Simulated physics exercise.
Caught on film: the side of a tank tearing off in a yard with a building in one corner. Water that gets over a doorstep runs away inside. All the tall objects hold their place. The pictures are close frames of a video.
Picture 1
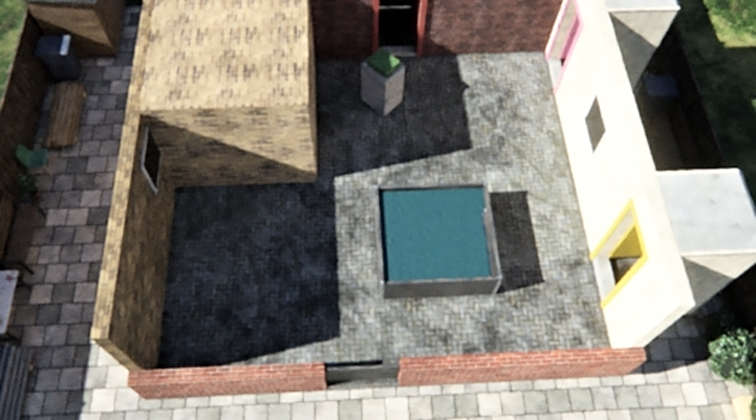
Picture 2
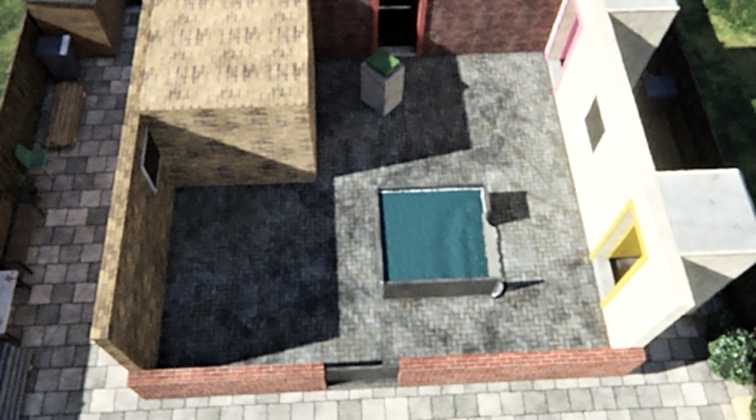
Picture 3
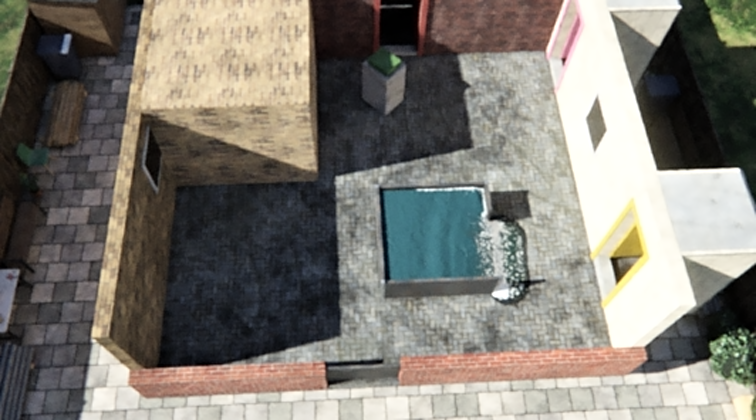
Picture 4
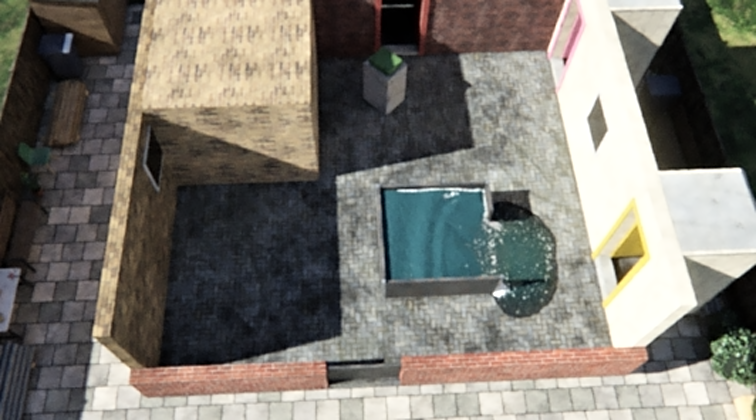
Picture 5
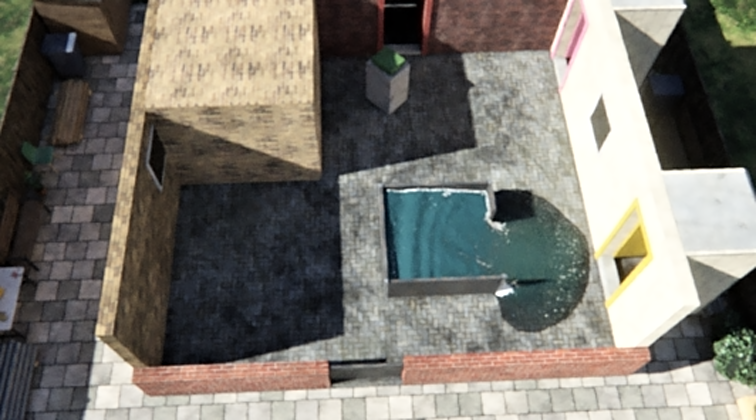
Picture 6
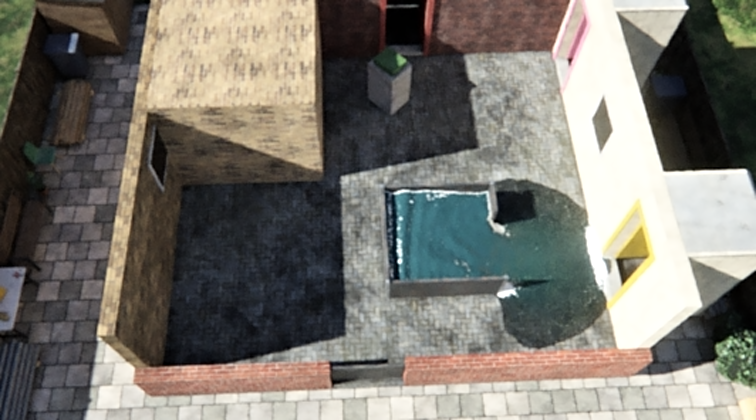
Water bursts through the tank's right side and spreads across the paved yard.
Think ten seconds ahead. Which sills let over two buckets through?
One by one: The red door holds within the limit; the yellow door floods; the pink door holds within the limit.
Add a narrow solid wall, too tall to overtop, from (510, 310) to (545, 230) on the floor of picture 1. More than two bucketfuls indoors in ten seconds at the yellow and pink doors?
In short: Yellow takes less; pink takes more.
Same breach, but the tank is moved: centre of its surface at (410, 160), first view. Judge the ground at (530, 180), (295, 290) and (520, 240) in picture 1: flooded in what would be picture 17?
In turn: Flooded, no water, awash.
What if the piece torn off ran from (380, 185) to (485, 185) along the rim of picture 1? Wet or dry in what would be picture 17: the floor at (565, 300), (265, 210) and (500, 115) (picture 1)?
In that order: Not flooded, not flooded, awash.
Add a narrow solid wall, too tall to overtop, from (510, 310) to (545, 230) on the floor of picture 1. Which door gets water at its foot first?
It is the one in pink.
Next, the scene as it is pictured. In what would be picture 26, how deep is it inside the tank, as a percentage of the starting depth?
About 32 per cent.
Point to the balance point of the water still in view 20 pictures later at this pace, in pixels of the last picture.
Close to (502, 251).
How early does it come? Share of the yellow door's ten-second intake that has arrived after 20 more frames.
I make it 100 per cent.
A moment on, water covers 15 % of the floor; the red door not reached, the yellow door over two buckets in, the pink door not reached.
Next, water covers 20 % of the floor; the red door not reached, the yellow door far over two buckets in, the pink door not reached.
Then, water covers 45 % of the floor; the red door not reached, the yellow door far over two buckets in, the pink door wet at the sill, nothing in.
Later, water covers 70 % of the floor; the red door wet at the sill, nothing in, the yellow door far over two buckets in, the pink door wet at the sill, nothing in.
In the end, water covers 95 % of the floor; the red door wet at the sill, nothing in, the yellow door far over two buckets in, the pink door wet at the sill, nothing in.
